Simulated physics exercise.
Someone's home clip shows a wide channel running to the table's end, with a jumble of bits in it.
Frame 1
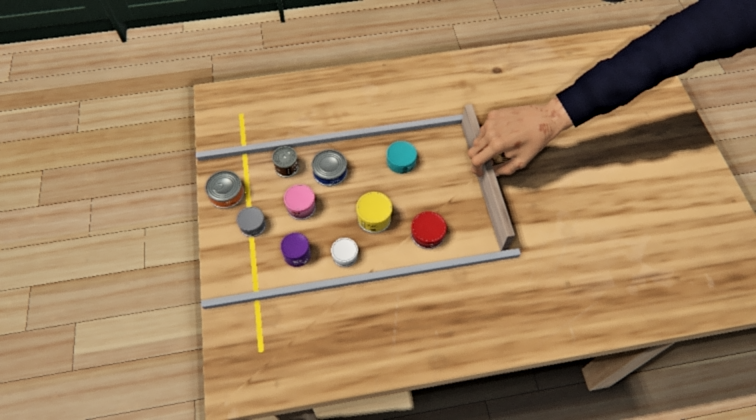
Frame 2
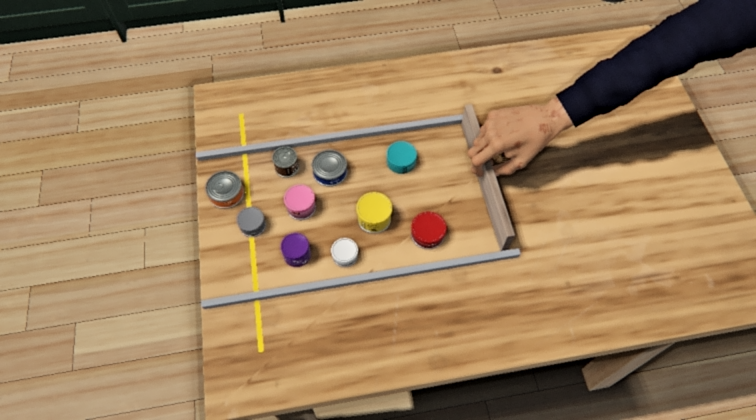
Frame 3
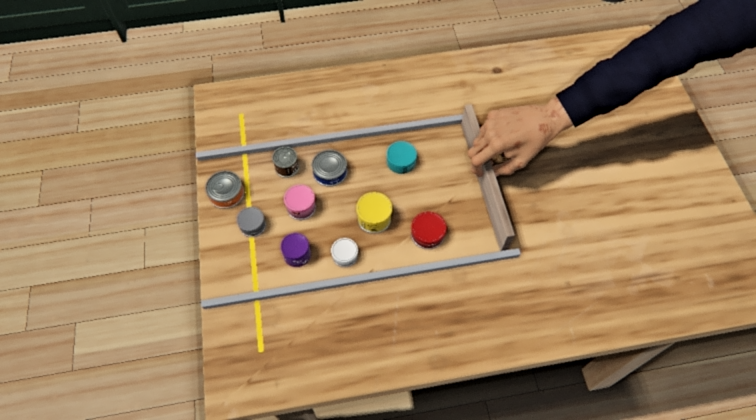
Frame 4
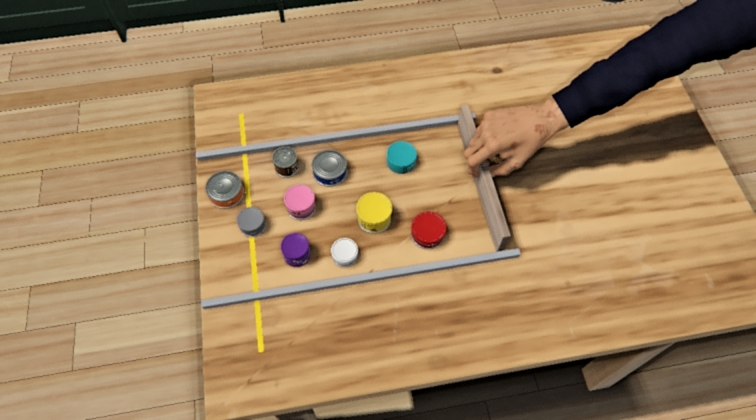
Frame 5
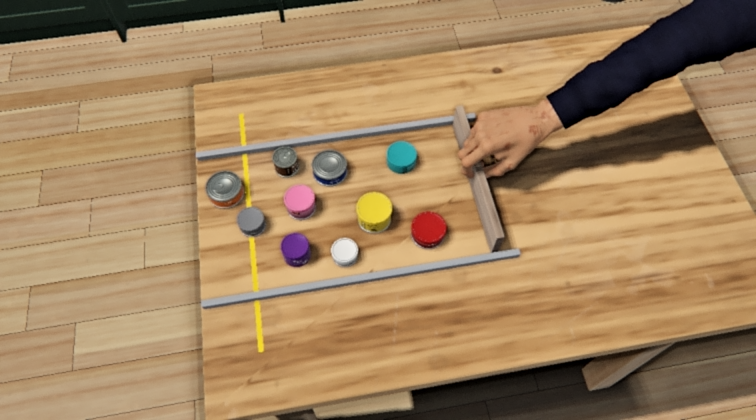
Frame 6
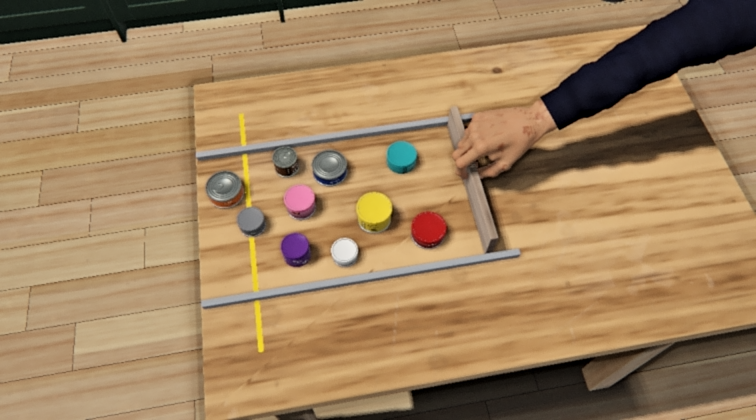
A grey-brown board, gripped by a dark-sleeved hand at the right, stays almost still at first, then slides slightly left between two grey rails, while the camera and everything else remain still. The view looks down on a wooden table over a plank floor. Between the rails sit turquoise, yellow and red tubs, with pink, white, purple and metallic-topped containers farther left near a yellow line.
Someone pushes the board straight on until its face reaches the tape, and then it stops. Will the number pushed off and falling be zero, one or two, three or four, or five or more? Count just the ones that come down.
Most likely one of them, or two, will slide off.
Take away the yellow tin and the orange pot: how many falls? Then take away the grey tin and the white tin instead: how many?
0 in the first case and 1 in the second.
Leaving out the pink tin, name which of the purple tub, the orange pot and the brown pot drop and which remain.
Purple tub still up, orange pot down, brown pot still up.
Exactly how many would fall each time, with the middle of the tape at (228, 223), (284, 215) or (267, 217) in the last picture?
Counts per try, in order: 5 / 0 / 1.
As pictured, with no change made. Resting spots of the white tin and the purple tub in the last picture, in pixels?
White tin: (208, 287); purple tub: (207, 258).
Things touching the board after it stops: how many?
Count: 5.
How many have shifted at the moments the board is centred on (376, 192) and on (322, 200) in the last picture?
Counts: 5 and 8.
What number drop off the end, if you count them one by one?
The number is 1.
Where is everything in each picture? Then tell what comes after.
The first frame shows orange pot (225, 190); grey tin (251, 222); purple tub (296, 250); board (486, 175); tape (250, 220).
The second frame shows grey tin (252, 222); brown pot (286, 162).
The third frame shows purple tub (296, 250); pink tin (300, 203).
The fourth frame shows orange pot (225, 190); blue tin (330, 168).
The fifth frame shows grey tin (252, 222); turquoise tub (401, 158).
The sixth frame shows orange pot (225, 190); grey tin (252, 222); purple tub (296, 250); board (471, 177); tape (250, 220).
Soon after, none off yet; orange pot at rest near (225, 190); grey tin at rest near (252, 222); purple tub at rest near (296, 250).
At rest, the number that fall off is one or two; fallen, orange pot.
